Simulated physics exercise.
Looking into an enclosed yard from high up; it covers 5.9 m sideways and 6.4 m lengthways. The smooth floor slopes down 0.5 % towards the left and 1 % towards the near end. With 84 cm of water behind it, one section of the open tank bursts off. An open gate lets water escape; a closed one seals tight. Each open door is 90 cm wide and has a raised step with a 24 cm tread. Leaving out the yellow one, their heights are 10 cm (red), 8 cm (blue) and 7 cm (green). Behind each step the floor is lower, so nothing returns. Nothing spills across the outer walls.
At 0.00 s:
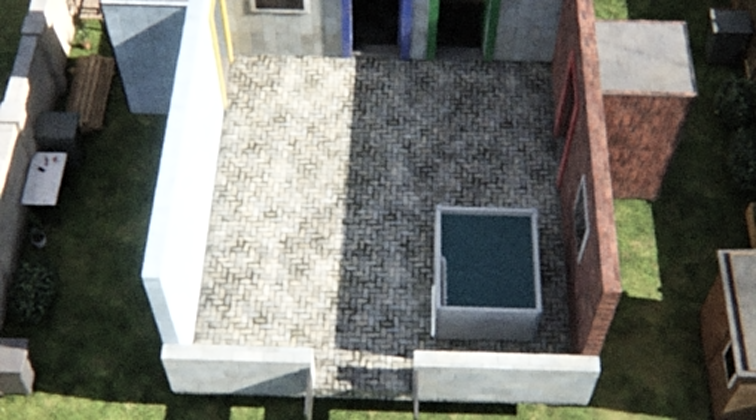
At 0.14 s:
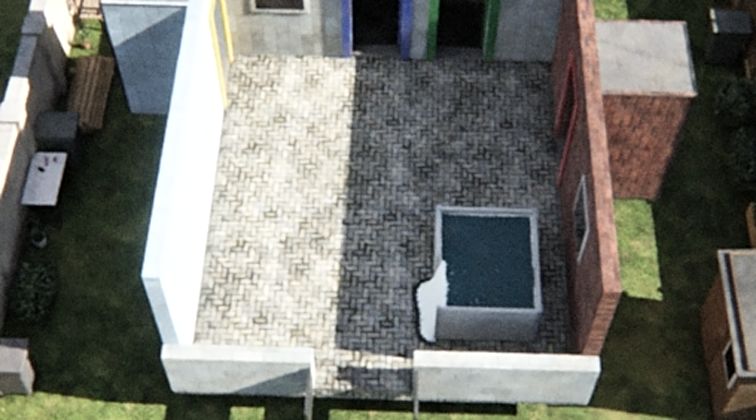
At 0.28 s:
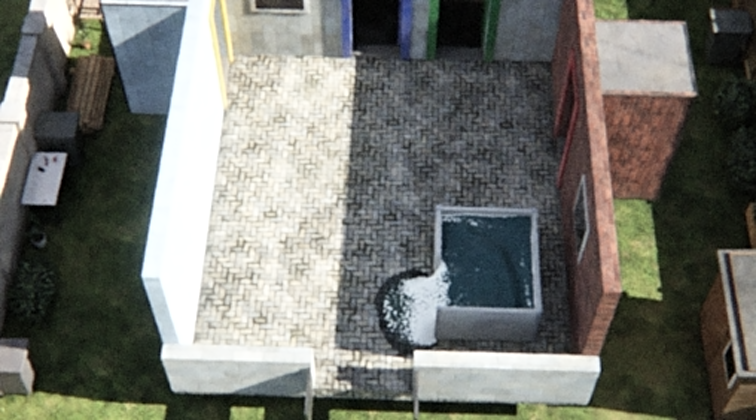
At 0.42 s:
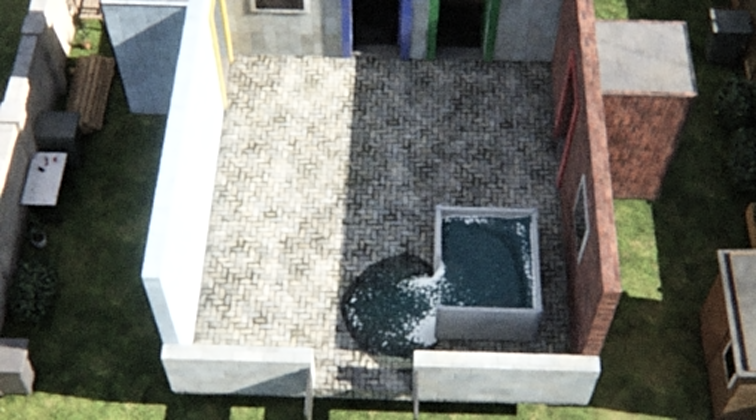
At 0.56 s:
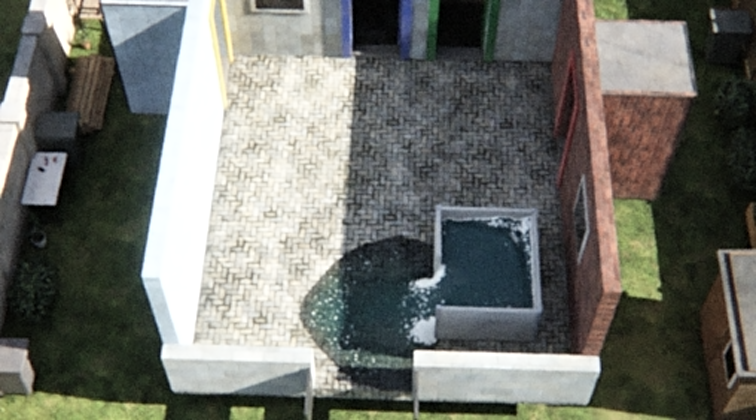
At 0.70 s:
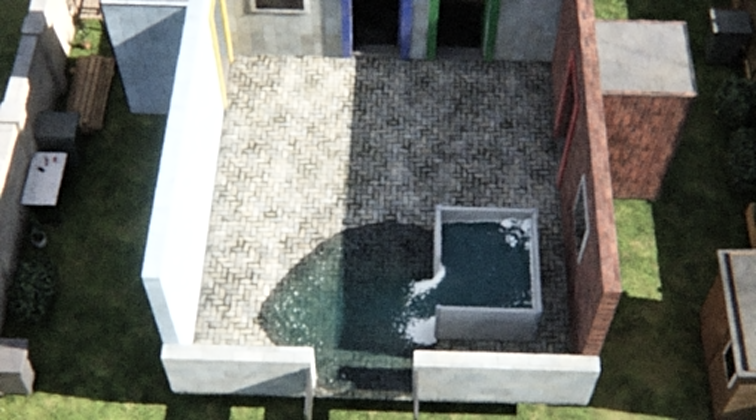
Water burst out of the left side of an open tank in a walled, paved yard, foaming at first, then spread leftwards across the floor in a widening dark pool that reached the near wall.
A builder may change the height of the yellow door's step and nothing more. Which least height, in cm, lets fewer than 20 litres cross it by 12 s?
Some 8.5 cm above the ground.
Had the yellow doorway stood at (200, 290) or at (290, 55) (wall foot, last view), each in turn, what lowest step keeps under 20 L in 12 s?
About 22 and 9.5 cm.
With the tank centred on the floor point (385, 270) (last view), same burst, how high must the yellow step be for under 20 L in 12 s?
Some 10.5 cm.
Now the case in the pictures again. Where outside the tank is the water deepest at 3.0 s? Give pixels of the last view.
At about (248, 371).
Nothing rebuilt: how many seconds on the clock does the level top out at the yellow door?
Around 6.0 s.
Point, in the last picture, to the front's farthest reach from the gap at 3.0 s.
Around (229, 73).
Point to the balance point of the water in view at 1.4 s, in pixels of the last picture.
At about (414, 300).
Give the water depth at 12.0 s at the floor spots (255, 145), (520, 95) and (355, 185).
In that order: 5, 4 and 4 cm.
After 1.4 s water covers 30 % of the floor, deepest (48 cm) near (189, 370); it has not reached the yellow door.
After 3.0 s water covers 40 % of the floor, deepest (28 cm) near (248, 371); 3 cm at the yellow door, 0 litres in over its 23 cm step.
After 12.0 s water covers 95 % of the floor, deepest (10 cm) near (553, 380); 5 cm at the yellow door, 0 litres in over its 23 cm step.
At the yellow door as built, the water arrived by 2.8 s and peaked near 13 cm at 6.2 s.
Run again over the same 12 s with other heights there, 36 litres in over 7 cm, 14 litres over 9.5 cm. The limit of 20 litres is kept from about 8.5 cm up.
